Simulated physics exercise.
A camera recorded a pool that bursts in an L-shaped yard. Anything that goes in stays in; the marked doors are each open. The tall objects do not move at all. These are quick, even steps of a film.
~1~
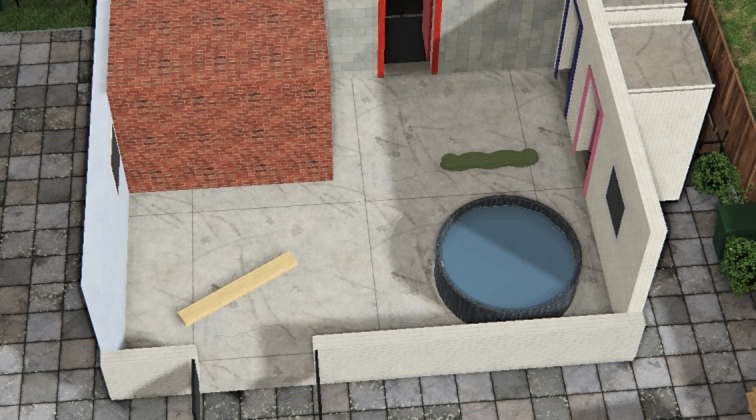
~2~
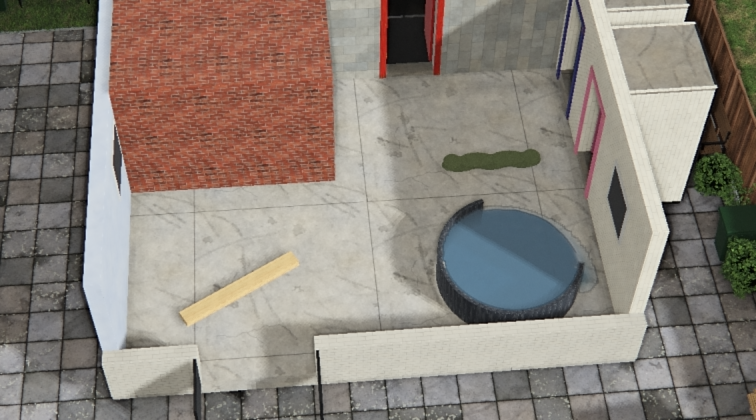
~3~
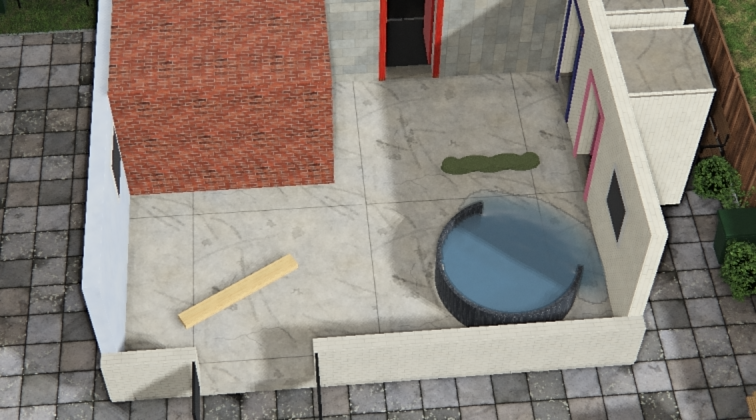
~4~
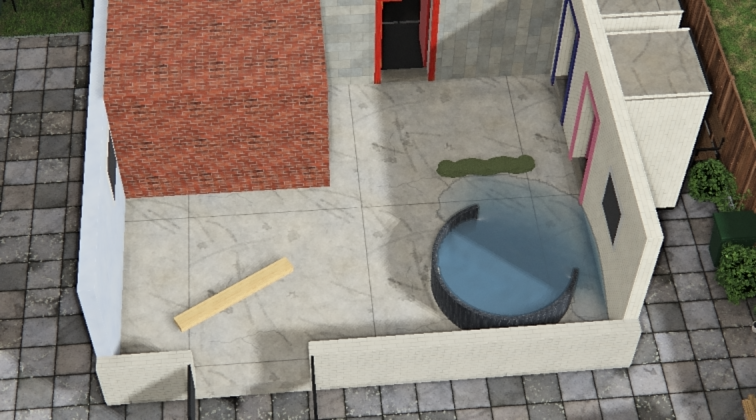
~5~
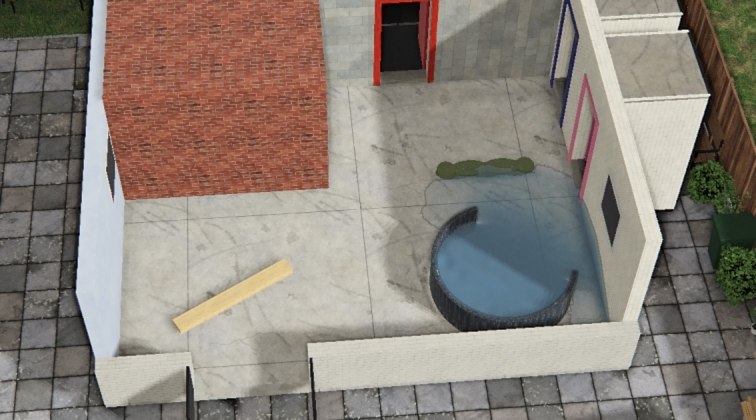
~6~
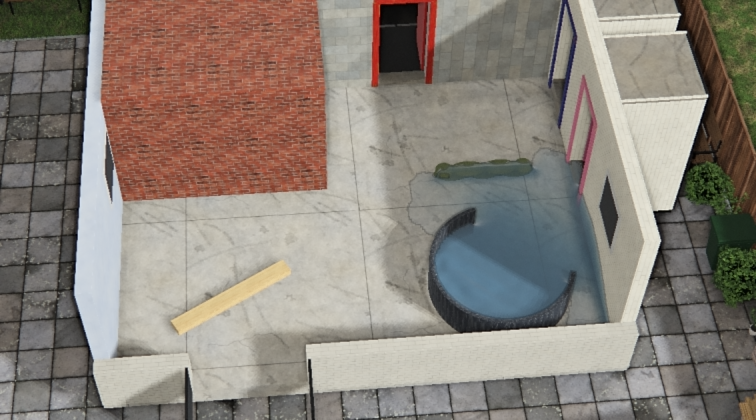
Walled concrete yard with a round pool bursting open on its far side, water spreading across the floor around a low hedge.
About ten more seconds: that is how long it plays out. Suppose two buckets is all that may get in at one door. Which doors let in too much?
In turn: The red door is fine; the blue door is fine; the pink door lets in too much.
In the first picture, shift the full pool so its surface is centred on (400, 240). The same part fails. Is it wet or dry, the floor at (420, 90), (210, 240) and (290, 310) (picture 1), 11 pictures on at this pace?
Soaked, bone-dry, bone-dry.
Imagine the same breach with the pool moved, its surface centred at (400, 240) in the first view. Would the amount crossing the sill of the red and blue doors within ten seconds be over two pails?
My reading: Red goes over; blue takes less.
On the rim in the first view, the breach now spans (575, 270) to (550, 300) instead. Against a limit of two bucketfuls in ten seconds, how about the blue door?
Then: The blue door falls short.
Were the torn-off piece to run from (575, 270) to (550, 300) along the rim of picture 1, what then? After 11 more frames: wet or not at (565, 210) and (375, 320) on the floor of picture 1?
Respectively: Drenched and drenched.
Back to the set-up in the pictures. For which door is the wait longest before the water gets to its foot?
That would be the red-painted one.
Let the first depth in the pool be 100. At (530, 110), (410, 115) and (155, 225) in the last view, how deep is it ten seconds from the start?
Respectively near 10, 12 and 6 per cent.
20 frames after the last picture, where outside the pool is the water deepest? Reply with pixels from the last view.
Deepest point: About (550, 89).
A moment on, water covers 25 % of the floor; the red door not reached, the blue door wet at the sill, nothing in, the pink door under two buckets in.
Next, water covers 35 % of the floor; the red door not reached, the blue door wet at the sill, nothing in, the pink door over two buckets in.
Then, water covers 55 % of the floor; the red door wet at the sill, nothing in, the blue door wet at the sill, nothing in, the pink door far over two buckets in.
Later, water covers 85 % of the floor; the red door wet at the sill, nothing in, the blue door wet at the sill, nothing in, the pink door far over two buckets in.
In the end, water covers 90 % of the floor; the red door wet at the sill, nothing in, the blue door wet at the sill, nothing in, the pink door far over two buckets in.
